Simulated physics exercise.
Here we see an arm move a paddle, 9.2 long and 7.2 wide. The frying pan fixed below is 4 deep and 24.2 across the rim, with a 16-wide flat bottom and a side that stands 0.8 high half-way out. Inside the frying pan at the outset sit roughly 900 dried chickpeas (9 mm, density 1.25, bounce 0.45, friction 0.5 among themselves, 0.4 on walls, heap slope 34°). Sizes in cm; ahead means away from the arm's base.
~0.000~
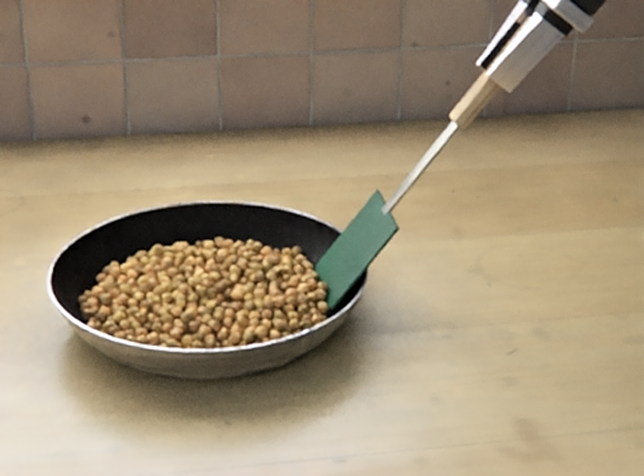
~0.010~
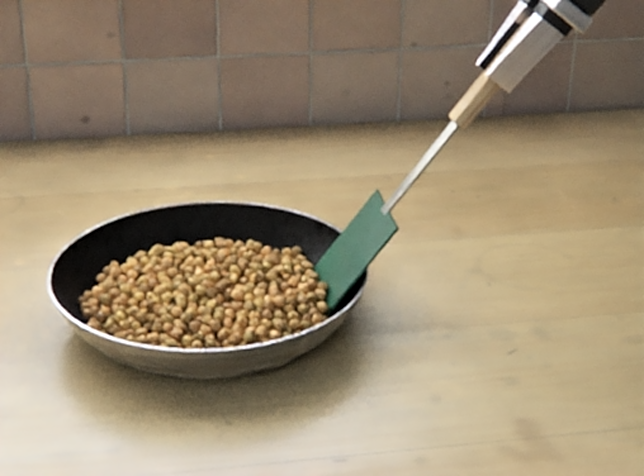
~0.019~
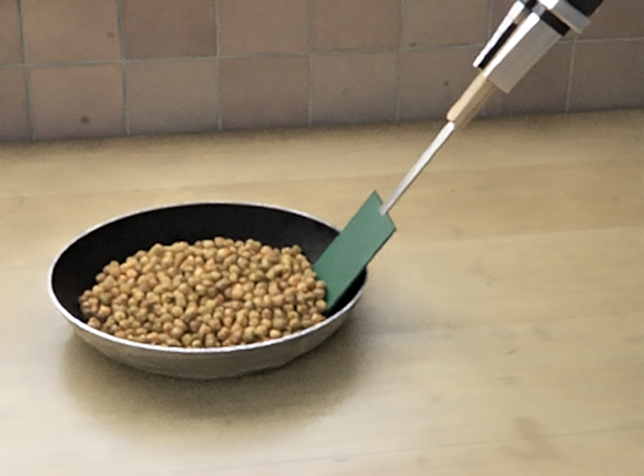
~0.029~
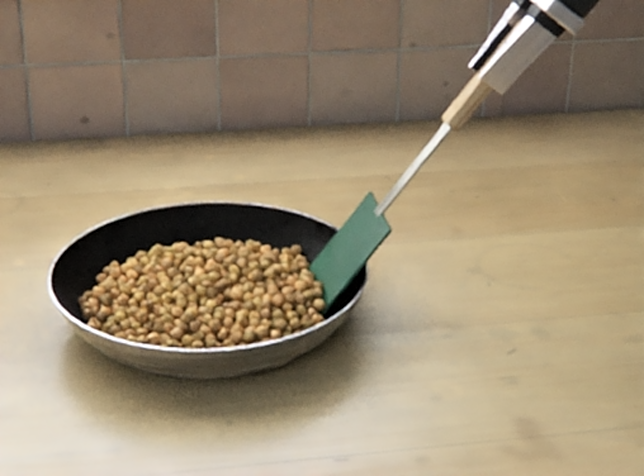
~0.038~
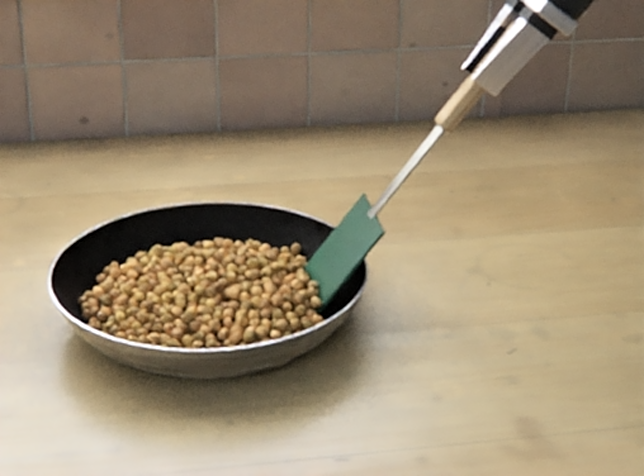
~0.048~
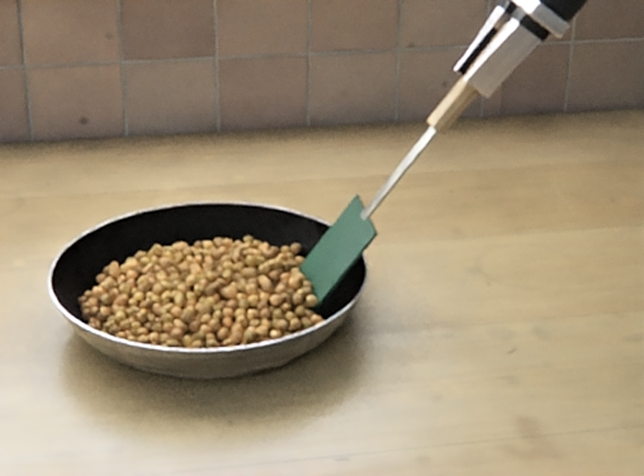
A pale wooden worktop stretches in front of a wall of brownish-pink tiles, seen from slightly above by a camera that stays still. A dark-lined frying pan with a light rim sits left of centre, heaped with tan chickpeas, while a black-and-white arm holds a green paddle at its right side. The arm slowly moves the tilted paddle a short way left against the heap, which barely shifts.
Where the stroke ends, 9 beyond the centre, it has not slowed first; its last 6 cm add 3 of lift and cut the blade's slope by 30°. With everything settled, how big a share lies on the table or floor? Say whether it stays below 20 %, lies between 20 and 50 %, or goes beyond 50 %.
It stays below 20 %.
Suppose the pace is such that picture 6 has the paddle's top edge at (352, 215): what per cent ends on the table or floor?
25 %.
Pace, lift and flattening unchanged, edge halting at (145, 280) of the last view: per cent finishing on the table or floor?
Approximately 0 per cent, I reckon.
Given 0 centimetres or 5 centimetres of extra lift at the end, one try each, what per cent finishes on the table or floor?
Roughly 10 % and then 10 %.
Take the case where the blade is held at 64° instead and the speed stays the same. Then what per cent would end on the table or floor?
Then roughly 15 percent.
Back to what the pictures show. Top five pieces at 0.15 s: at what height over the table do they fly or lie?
Height: Approx. 5 cm.
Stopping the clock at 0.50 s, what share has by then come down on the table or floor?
Around 15 percent.
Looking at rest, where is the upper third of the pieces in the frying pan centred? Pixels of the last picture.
The middle lies somewhere around (111, 290).
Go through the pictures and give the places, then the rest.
The paddle top edge at (388, 208), sloping 53°; upper third of the load around (213, 290), from x 85 to 325, top at y 245; 900 in the frying pan, in the first picture.
The paddle top edge at (388, 208), sloping 53°; upper third of the load around (213, 290), from x 85 to 325, top at y 245, in the second picture.
The paddle top edge at (386, 209), sloping 53°; upper third of the load around (213, 290), from x 85 to 325, top at y 245, in the third picture.
The paddle top edge at (381, 210), sloping 53°; upper third of the load around (215, 289), from x 85 to 325, top at y 245, in the fourth picture.
The paddle top edge at (374, 212), sloping 53°; upper third of the load around (219, 289), from x 85 to 325, top at y 245, in the fifth picture.
The paddle top edge at (367, 213), sloping 53°; upper third of the load around (217, 287), from x 85 to 320, top at y 240; 900 in the frying pan, in the sixth picture.
After 0.15 s, sloping 53°, highest piece 5 above the table; 900 in the frying pan.
After 0.25 s, sloping 44°, highest piece 5 above the table; 900 in the frying pan.
After 0.50 s, sloping 23°, highest piece 5 above the table; 773 in the frying pan, 125 on the table or floor, 2 on the blade or in flight.
After 1.55 s, sloping 23°, highest piece 5 above the table; 770 in the frying pan, 130 on the table or floor.
In the end, 770 in the frying pan, 130 on the table or floor. That is 14 % on the table or floor.
